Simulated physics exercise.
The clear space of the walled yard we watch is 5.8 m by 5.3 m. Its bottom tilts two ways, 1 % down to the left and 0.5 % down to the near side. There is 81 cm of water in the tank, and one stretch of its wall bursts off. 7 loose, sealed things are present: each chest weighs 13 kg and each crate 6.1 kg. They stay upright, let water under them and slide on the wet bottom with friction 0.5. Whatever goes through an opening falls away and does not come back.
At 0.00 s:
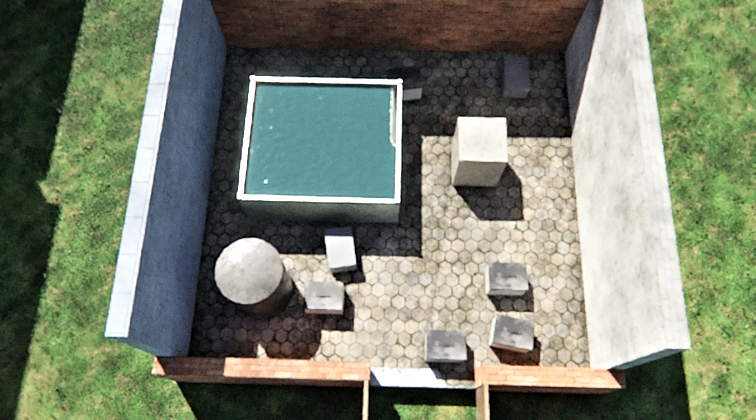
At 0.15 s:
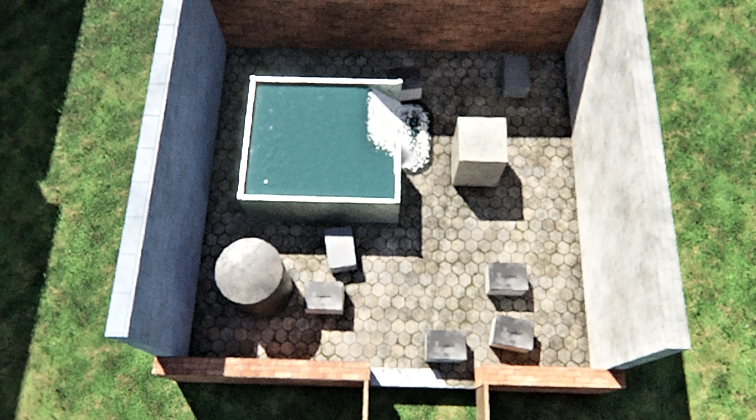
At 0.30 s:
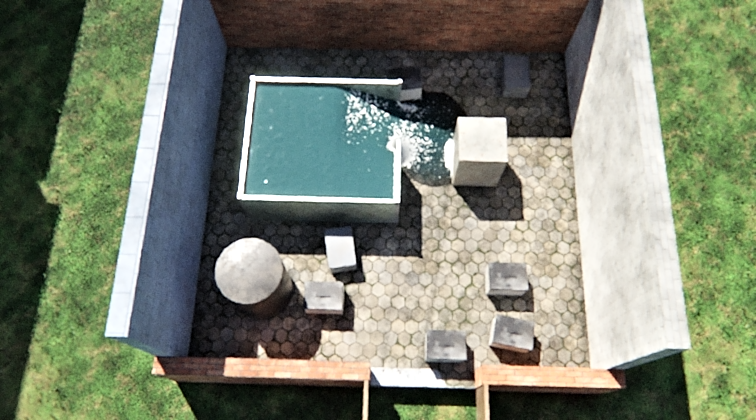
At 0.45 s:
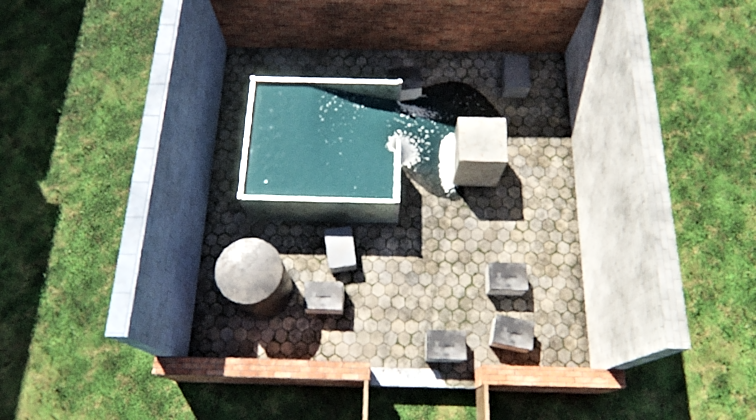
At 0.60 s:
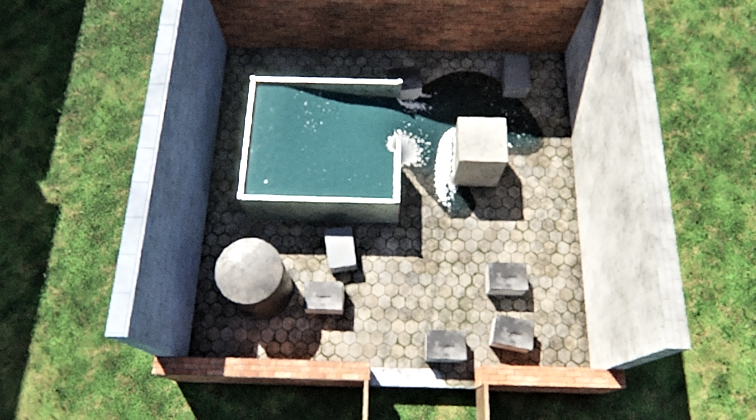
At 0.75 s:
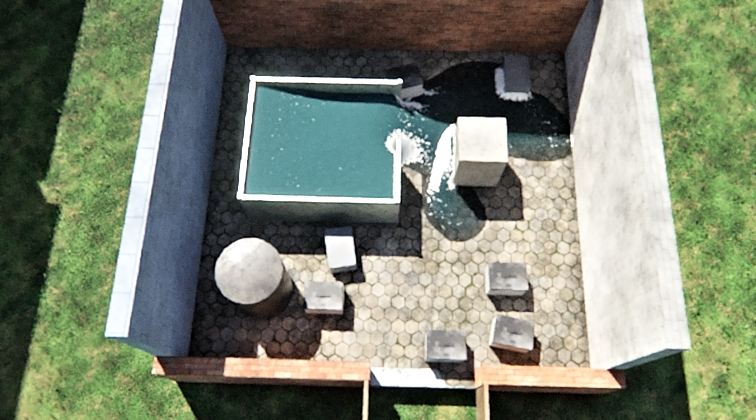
A raised, white-rimmed tank of teal water dominates the upper left of a walled, stone-paved yard seen from high above, with grass outside and a fixed camera. A pale block stands right of it, a round grey drum and several small grey boxes sit below, and another box rests near the brick back wall. Water bursts through the tank's right side, foams against the pale block, and spreads around it toward the right wall and downward.
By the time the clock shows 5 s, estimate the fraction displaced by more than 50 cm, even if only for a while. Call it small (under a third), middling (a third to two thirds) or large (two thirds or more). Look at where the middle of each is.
Large, two thirds or more.
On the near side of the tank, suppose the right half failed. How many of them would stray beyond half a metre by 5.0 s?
Result: 4.
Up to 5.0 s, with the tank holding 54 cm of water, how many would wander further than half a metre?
So the tally would be 2.
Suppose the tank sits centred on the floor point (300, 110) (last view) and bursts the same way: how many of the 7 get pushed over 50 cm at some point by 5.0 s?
That gives 5 of them.
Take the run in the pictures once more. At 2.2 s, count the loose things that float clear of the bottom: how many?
Total: 1.
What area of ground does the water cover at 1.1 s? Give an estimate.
Somewhere around 12 m2, roughly.
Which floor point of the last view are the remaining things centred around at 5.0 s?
I'd put it close to (388, 251) in the last view.
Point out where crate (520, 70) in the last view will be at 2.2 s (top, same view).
(551, 51), roughly.
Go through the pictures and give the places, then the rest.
In the first frame, a chest at (404, 78) rests on the ground; a crate at (517, 72), on the bottom; 4.3 m2 under water; 0 of 7 have shifted.
In the second frame, a chest at (404, 78), on the bottom; a crate at (517, 72) rests on the ground; 5.0 m2 under water; 0 of 7 have shifted.
In the third frame, a chest at (404, 78) rests on the ground; a crate at (517, 72), on the bottom; 5.8 m2 under water; 0 of 7 have shifted.
In the fourth frame, a chest at (404, 78), on the bottom; a crate at (517, 72) rests on the ground; water covers 6.6 m2; 0 of 7 have shifted.
In the fifth frame, a chest at (404, 78) rests on the ground; a crate at (517, 72), on the bottom; 7.6 m2 under water; 0 of 7 have shifted.
In the sixth frame, a chest at (404, 76) rests on the ground; a crate at (518, 72), on the bottom; 9.0 m2 under water; 0 of 7 have shifted.
After 1.1 s 1 of 7 are over 50 cm from their spots; 0 afloat.
After 2.2 s 0 of 7 are over 50 cm from their spots; 1 afloat.
After 3.5 s 2 of 7 are over 50 cm from their spots; 1 afloat.
After 5.0 s 5 of 7 are over 50 cm from their spots, and 5 have been at some point; 4 afloat.
